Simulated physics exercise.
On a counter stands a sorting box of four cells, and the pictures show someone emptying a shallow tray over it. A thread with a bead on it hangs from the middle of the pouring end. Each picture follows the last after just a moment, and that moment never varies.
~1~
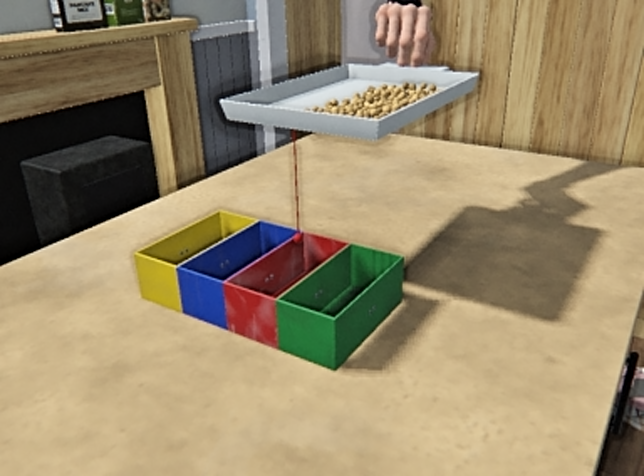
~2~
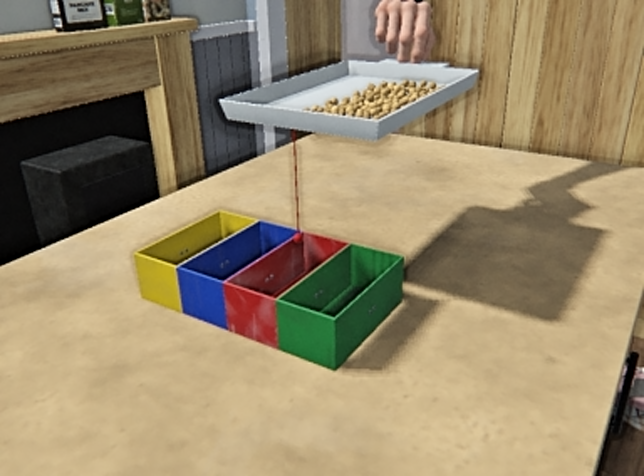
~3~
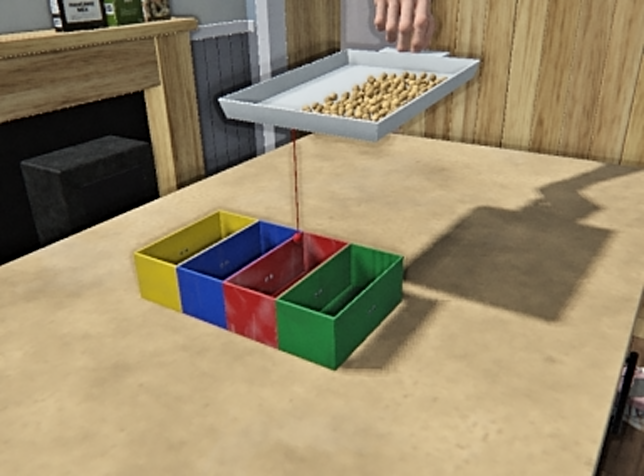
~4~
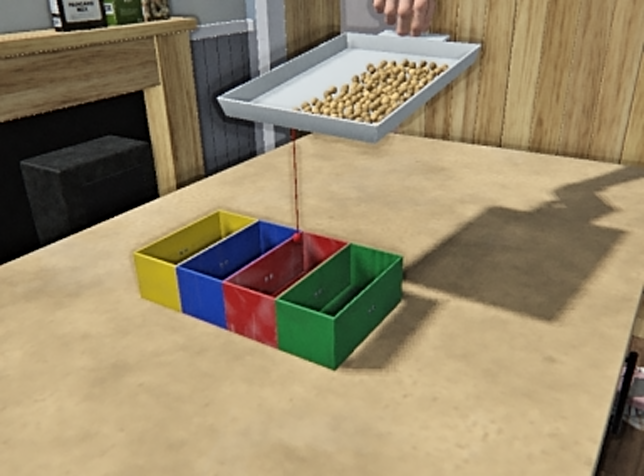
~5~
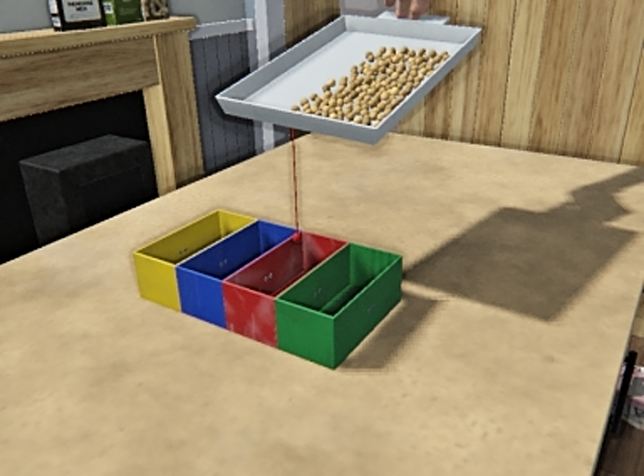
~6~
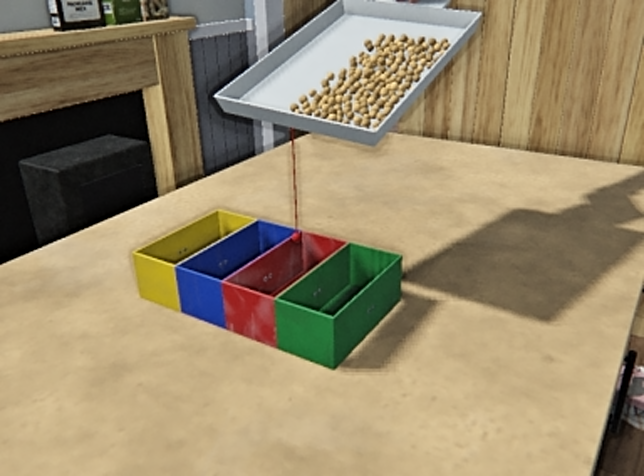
A hand held a shallow gray tray of dried chickpeas above a box with yellow, blue, red and green cells, then gradually raised the tray's far side, tilting it while the chickpeas stayed on it.
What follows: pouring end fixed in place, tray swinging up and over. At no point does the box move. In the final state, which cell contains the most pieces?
The green one contains the most.
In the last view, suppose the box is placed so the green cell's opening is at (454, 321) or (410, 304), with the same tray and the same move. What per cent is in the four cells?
First placement near 100 percent, second near 100 percent.
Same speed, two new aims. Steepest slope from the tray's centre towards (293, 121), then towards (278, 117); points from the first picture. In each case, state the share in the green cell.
20 % and 0 %.
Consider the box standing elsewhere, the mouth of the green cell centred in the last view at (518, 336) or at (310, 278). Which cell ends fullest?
The cell in yellow first, the green one second.
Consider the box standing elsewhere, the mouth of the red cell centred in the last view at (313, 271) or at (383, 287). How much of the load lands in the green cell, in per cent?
Roughly 40% first, roughly 0% second.
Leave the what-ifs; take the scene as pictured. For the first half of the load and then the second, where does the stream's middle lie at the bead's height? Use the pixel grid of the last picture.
The opening part goes through (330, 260); what follows goes through (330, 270).
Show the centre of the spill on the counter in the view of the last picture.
Roughly at (388, 367).
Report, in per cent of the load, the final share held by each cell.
So the yellow cell ends up with 0 % of the load, the blue cell with 0 %, the red cell with 20 %, and the green cell with 60 %.
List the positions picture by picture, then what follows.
The first picture shows corners of the pouring end near (226, 100) and (376, 119), level; middle of the load near (376, 106), dried chickpeas; bead on its thread near (299, 238); yellow cell near (158, 278); blue cell near (202, 294); red cell near (251, 311); green cell near (306, 330).
The second picture shows corners of the pouring end near (226, 100) and (376, 119), level; middle of the load near (376, 105).
The third picture shows corners of the pouring end near (225, 99) and (375, 121), tipped barely, lowest at the right corner; middle of the load near (376, 100).
The fourth picture shows corners of the pouring end near (224, 97) and (375, 123), tipped a little, lowest at the right corner; middle of the load near (376, 93).
The fifth picture shows corners of the pouring end near (222, 96) and (374, 125), tipped a little, lowest at the right corner; middle of the load near (375, 86).
The sixth picture shows corners of the pouring end near (221, 95) and (373, 128), tipped clearly, lowest at the right corner; middle of the load near (374, 80); yellow cell near (157, 277); blue cell near (201, 293); red cell near (250, 310); green cell near (304, 329).
Shortly afterwards, tray tipped steeply; the whole lot on the tray.
Next, tray tipped right over; all but a few on the tray; only a few falling or outside the box.
Some moments later, tray tipped past a quarter turn; near two thirds in the green cell; near a quarter in the red cell; only a few in the yellow cell; a little falling or outside the box.
In the end, tray tipped past a quarter turn; near two thirds in the green cell; near a quarter in the red cell; only a few in the yellow cell; none at all in the blue cell; a little outside the box.
